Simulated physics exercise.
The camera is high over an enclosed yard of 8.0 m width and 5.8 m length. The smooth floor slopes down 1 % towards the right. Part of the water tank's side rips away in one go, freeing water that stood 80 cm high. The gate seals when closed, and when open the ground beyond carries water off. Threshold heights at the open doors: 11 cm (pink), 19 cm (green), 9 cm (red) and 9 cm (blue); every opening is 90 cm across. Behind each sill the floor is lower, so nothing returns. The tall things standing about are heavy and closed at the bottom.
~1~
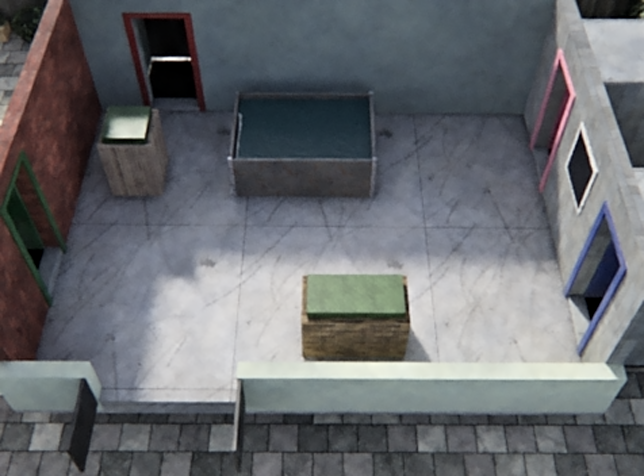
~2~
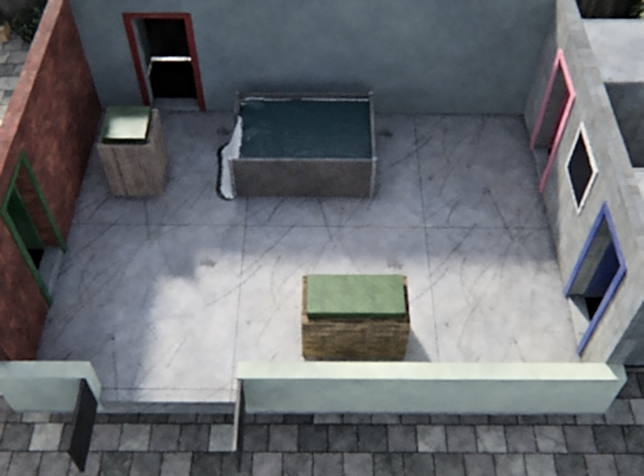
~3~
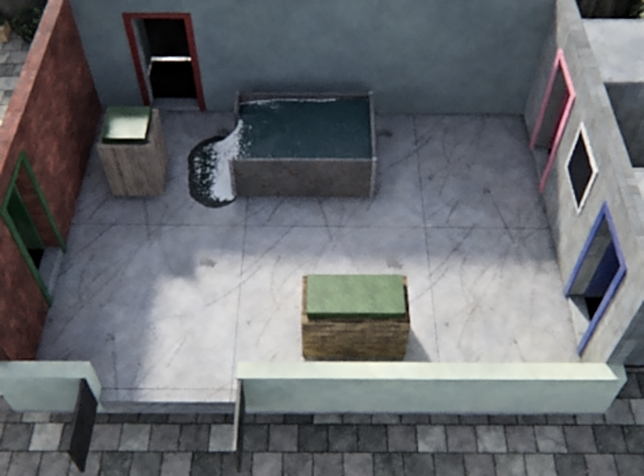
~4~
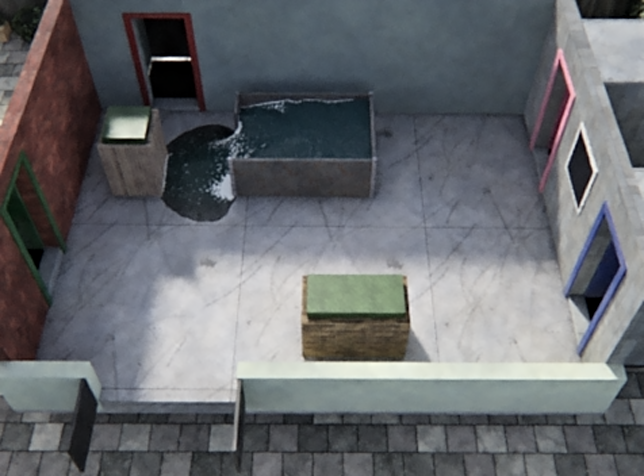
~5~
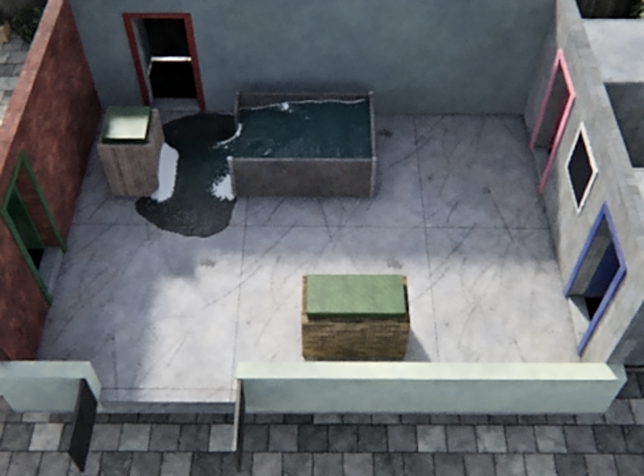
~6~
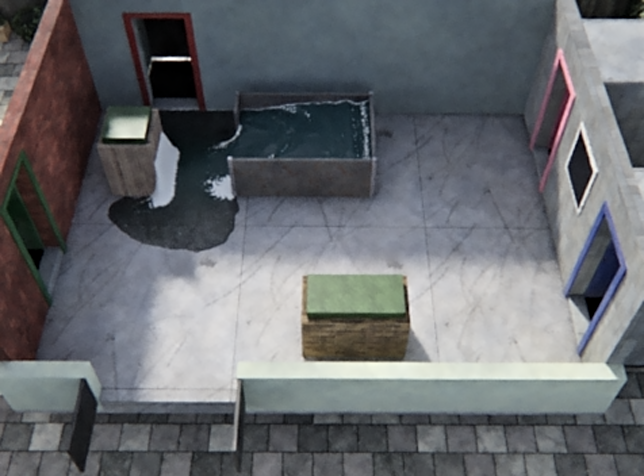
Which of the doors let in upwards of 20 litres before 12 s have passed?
The water let in: At the pink door it does not reach the limit; at the green door it does not reach the limit; at the red door it exceeds the limit; at the blue door it stays under the limit.
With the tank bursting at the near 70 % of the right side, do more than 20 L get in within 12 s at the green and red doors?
Then: Green not over, red below.
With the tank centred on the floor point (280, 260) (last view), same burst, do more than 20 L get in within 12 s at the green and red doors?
Against that limit: Green over, red under.
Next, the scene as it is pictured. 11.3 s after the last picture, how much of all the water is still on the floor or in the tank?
About 60 per cent.
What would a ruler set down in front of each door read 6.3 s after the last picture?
In cm: Pink 0, green 11, red 13, blue 0.
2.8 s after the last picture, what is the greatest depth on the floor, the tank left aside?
Up to some 31 cm.
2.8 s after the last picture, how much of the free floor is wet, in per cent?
Near 45 per cent is wet.
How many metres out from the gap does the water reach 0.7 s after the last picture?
About 3.8 m.
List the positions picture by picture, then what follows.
In the first picture, the water tank at (303, 129) is whole and still, 80 cm deep.
In the second picture, the front is at (230, 198), 0.7 m from the gap at (237, 158); 0.3 m2 of floor is under water; 80 cm left at the back of the water tank.
In the third picture, water pours out at (238, 160) and has run 0.9 m, to (195, 153); typically 13 cm deep outside, 80 cm at the water tank's back.
In the fourth picture, the front is at a hidden place, 1.4 m from the gap at (238, 162); 2.3 m2 of floor is under water; 80 cm left at the back of the water tank.
In the fifth picture, the front is at a hidden place, 1.9 m from the gap at (238, 162); 3.6 m2 of floor is under water; 78 cm left at the back of the water tank.
In the sixth picture, water pours out at (238, 162) and has run 2.4 m, to a hidden place; typically 4 cm deep outside, 72 cm at the water tank's back.
Then, 0.7 s after the last picture water covers 20 % of the floor and is deepest (52 cm) near (178, 172); pink door not reached, green door 10 cm at the sill, 0 L in, red door 16 cm at the sill, 2 L in, blue door not reached.
Then, 1.5 s after the last picture water covers 35 % of the floor and is deepest (42 cm) near (29, 384); pink door not reached, green door 18 cm at the sill, 0 L in, red door 19 cm at the sill, 84 L in, blue door not reached.
Then, 2.8 s after the last picture water covers 45 % of the floor and is deepest (31 cm) near (65, 341); pink door not reached, green door 7 cm at the sill, 0 L in, red door 22 cm at the sill, 220 L in, blue door not reached.
Then, 6.3 s after the last picture water covers 60 % of the floor and is deepest (12 cm) near (169, 116); pink door not reached, green door 11 cm at the sill, 1 L in, red door 13 cm at the sill, 328 L in, blue door not reached.
Then, 11.3 s after the last picture water covers 90 % of the floor and is deepest (8 cm) near (296, 343); pink door 7 cm at the sill, 0 L in, green door 3 cm at the sill, 1 L in, red door 6 cm at the sill, 337 L in, blue door 6 cm at the sill, 0 L in.
